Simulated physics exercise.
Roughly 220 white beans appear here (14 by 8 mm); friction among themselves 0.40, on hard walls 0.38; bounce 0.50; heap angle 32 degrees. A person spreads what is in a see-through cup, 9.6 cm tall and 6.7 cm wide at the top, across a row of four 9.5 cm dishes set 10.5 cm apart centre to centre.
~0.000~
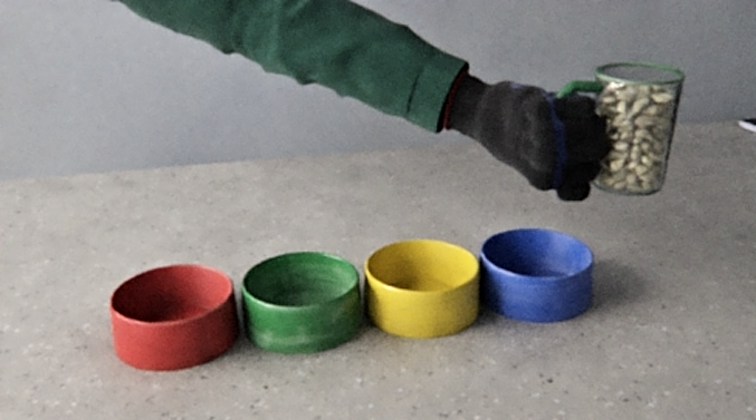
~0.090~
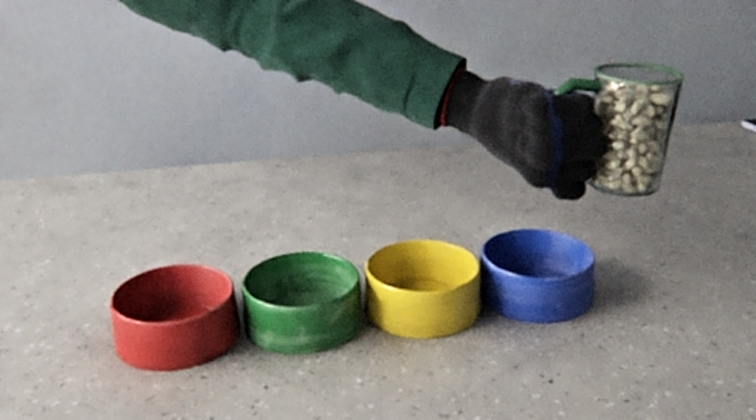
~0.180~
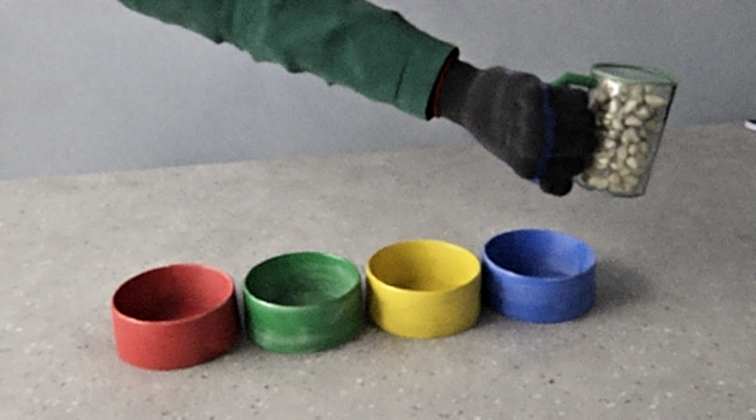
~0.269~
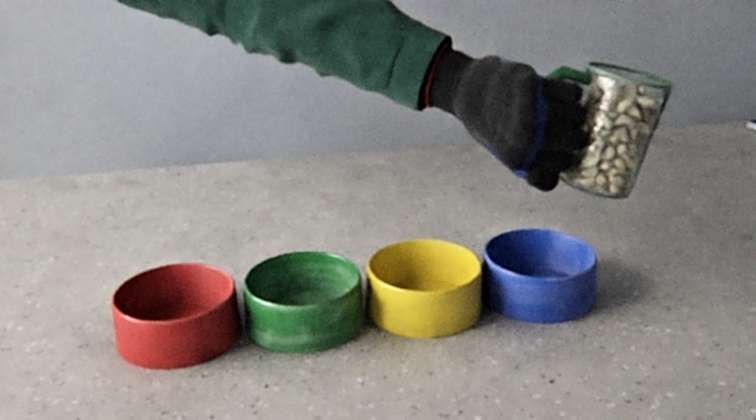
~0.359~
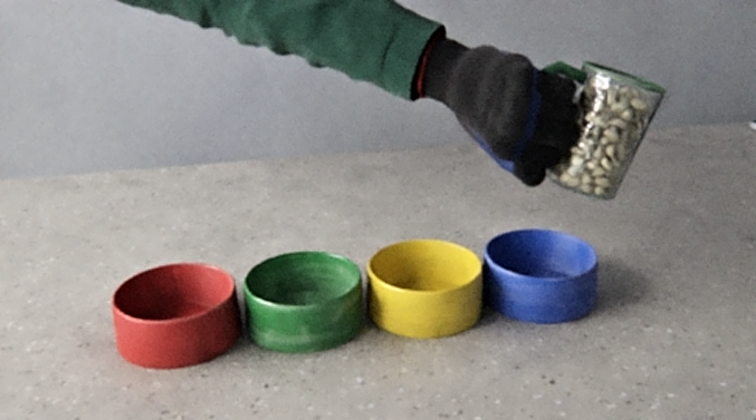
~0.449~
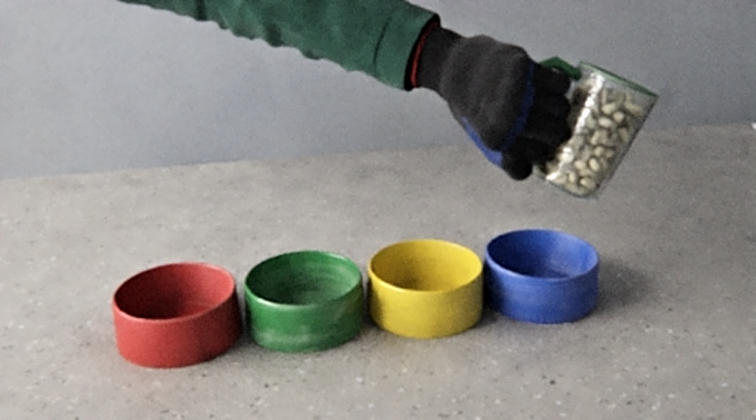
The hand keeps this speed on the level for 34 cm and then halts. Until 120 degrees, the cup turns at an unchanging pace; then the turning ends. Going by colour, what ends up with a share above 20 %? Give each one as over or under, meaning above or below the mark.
Red dish: Under, blue dish: Under, green dish: Under, yellow dish: Over, counter: Under.
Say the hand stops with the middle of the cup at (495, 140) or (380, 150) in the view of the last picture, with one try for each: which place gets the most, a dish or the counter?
Blue; yellow.
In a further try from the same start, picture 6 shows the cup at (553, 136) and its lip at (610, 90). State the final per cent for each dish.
It'd finish with red at 0, blue at 0, green at 100 and yellow at 0.
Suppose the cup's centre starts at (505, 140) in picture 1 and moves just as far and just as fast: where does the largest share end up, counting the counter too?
Green.
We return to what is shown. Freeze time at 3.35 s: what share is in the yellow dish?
By that moment, around 80 percent has got there.
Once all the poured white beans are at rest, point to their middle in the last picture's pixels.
(439, 287) or so.
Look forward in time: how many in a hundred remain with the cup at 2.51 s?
I'd put it at roughly 0 per cent.
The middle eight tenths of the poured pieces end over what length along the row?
It spans roughly 11 centimetres along the row.
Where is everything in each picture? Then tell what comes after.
In the first picture, cup at (633, 129), tilt 0 degrees, lip at (677, 71), moved 0.0 cm; middle of the pieces at (634, 143); blue dish at (536, 253); yellow dish at (422, 265); green dish at (300, 278); red dish at (172, 293).
In the second picture, cup at (630, 130), tilt 2 degrees, lip at (676, 73), moved 0.4 cm; middle of the pieces at (631, 143).
In the third picture, cup at (621, 131), tilt 7 degrees, lip at (671, 77), moved 1.3 cm; middle of the pieces at (621, 144).
In the fourth picture, cup at (611, 131), tilt 13 degrees, lip at (665, 82), moved 2.3 cm; middle of the pieces at (610, 145).
In the fifth picture, cup at (601, 132), tilt 18 degrees, lip at (659, 87), moved 3.3 cm; middle of the pieces at (599, 146).
In the sixth picture, cup at (591, 133), tilt 24 degrees, lip at (652, 93), moved 4.3 cm; middle of the pieces at (587, 146); blue dish at (541, 253); yellow dish at (425, 265); green dish at (303, 277); red dish at (175, 290). The cup turns about 60 degrees a second and travels 11 cm a second.
After 1.69 s, tilt 100 degrees; cup holds 95 %, blue 5 %.
Then, at 2.51 s, tilt 120 degrees; cup holds 0 %, blue 10 %, yellow 80 %.
Then, at 3.35 s, tilt 120 degrees; cup holds 0 %, blue 10 %, yellow 80 %.
In the end, at 3.7 s, red 0 %, blue 10 %, green 0 %, yellow 80 %, counter 10 %.
